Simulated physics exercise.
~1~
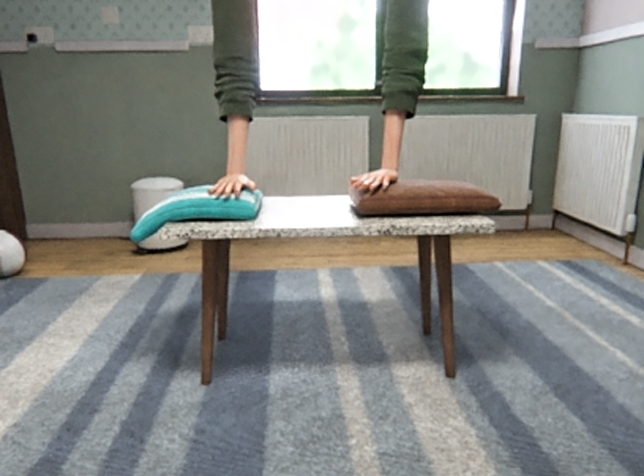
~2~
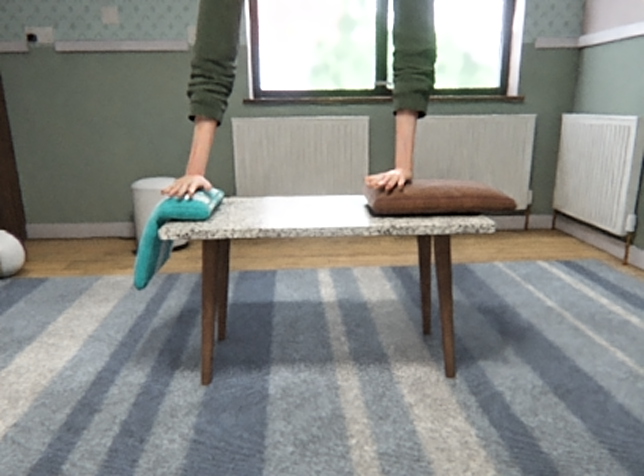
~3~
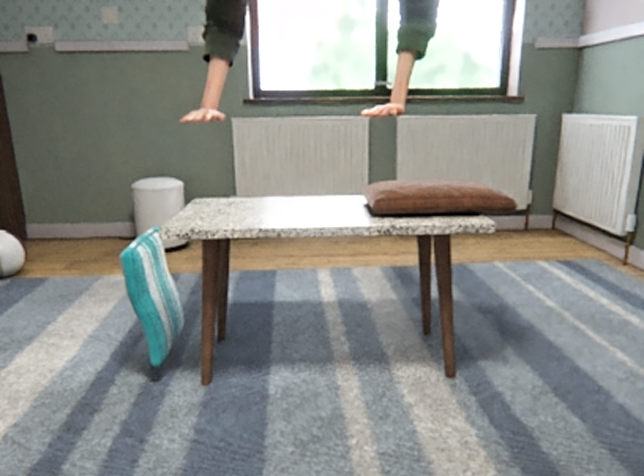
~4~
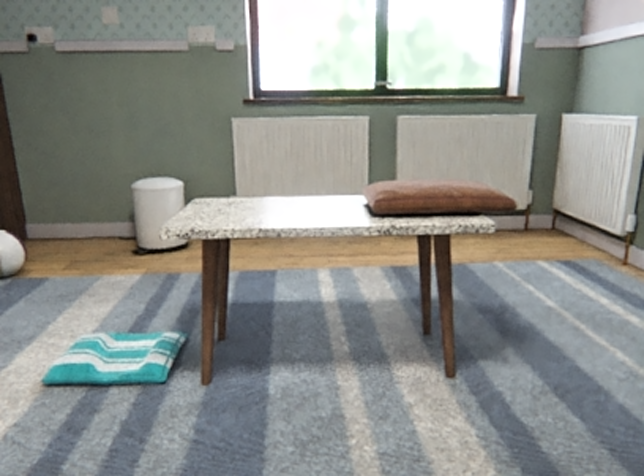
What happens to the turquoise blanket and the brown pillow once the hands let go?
The turquoise folded blanket tips over the left edge of the table and falls to the rug, while the brown pillow stays in place on the right side of the table.
